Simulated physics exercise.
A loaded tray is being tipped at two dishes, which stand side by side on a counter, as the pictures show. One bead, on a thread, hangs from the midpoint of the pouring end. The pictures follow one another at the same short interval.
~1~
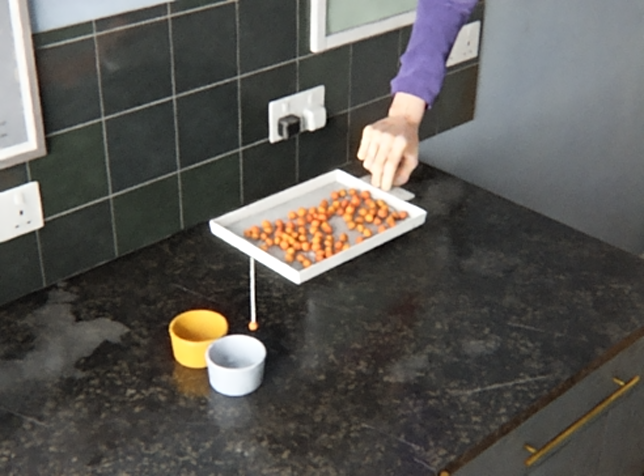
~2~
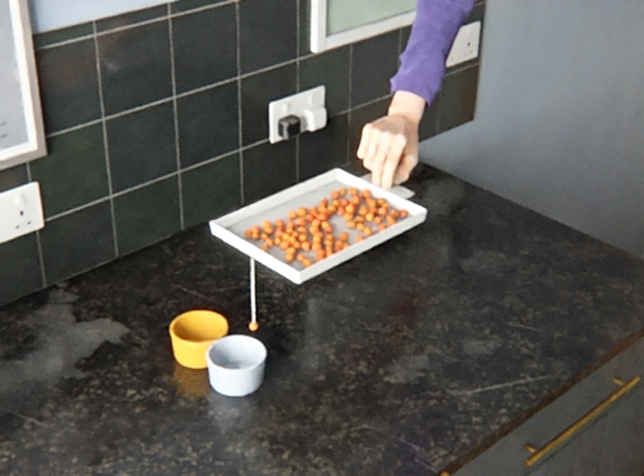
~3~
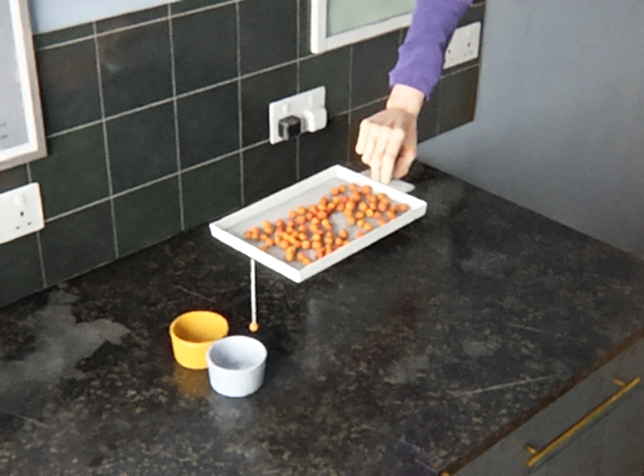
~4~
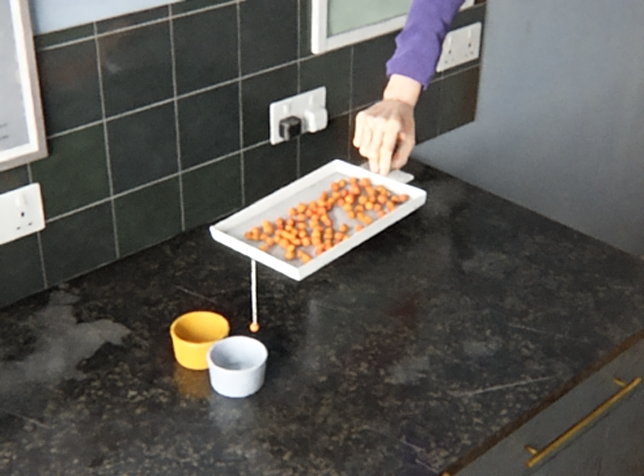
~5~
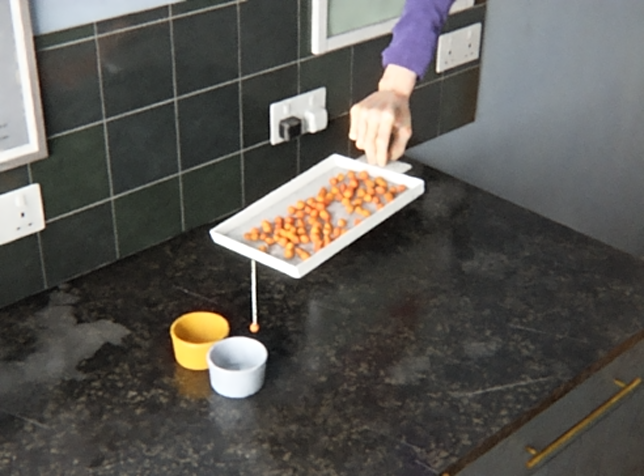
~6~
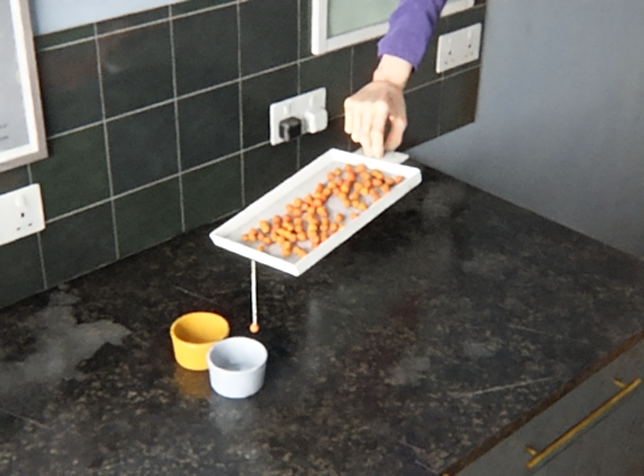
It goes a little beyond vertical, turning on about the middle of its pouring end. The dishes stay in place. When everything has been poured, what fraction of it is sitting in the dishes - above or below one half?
Below one half.
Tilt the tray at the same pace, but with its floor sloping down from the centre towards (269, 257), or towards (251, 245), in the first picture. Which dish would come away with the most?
So, the dish at the right the first time round, the dish at the left the second.
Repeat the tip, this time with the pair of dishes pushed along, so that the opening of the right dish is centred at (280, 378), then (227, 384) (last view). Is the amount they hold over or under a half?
Short of half, then Short of half.
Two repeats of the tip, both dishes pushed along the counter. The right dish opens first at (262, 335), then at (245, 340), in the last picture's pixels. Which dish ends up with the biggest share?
Place 1: The one on the left side; place 2: The one on the left side.
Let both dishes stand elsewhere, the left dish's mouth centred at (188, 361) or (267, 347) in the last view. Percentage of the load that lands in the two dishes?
The first gives 0 %, the second 0 %.
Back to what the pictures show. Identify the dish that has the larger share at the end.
The fuller one is the left side.
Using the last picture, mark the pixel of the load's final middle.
At about (218, 339), give or take.
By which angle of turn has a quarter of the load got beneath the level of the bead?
Near 115 degrees.
Shortly afterwards, tray tipped steeply; all but a few on the tray; only a few outside both; a little in the air.
Next, tray tipped past a quarter turn; the bulk on the tray; only a few in the left dish; a little outside both; only a few in the air.
Some moments later, tray tipped past a quarter turn; near a third in the left dish; near two thirds outside both.
In the end, tray tipped past a quarter turn; none at all in the right dish; near a third in the left dish; near two thirds outside both.
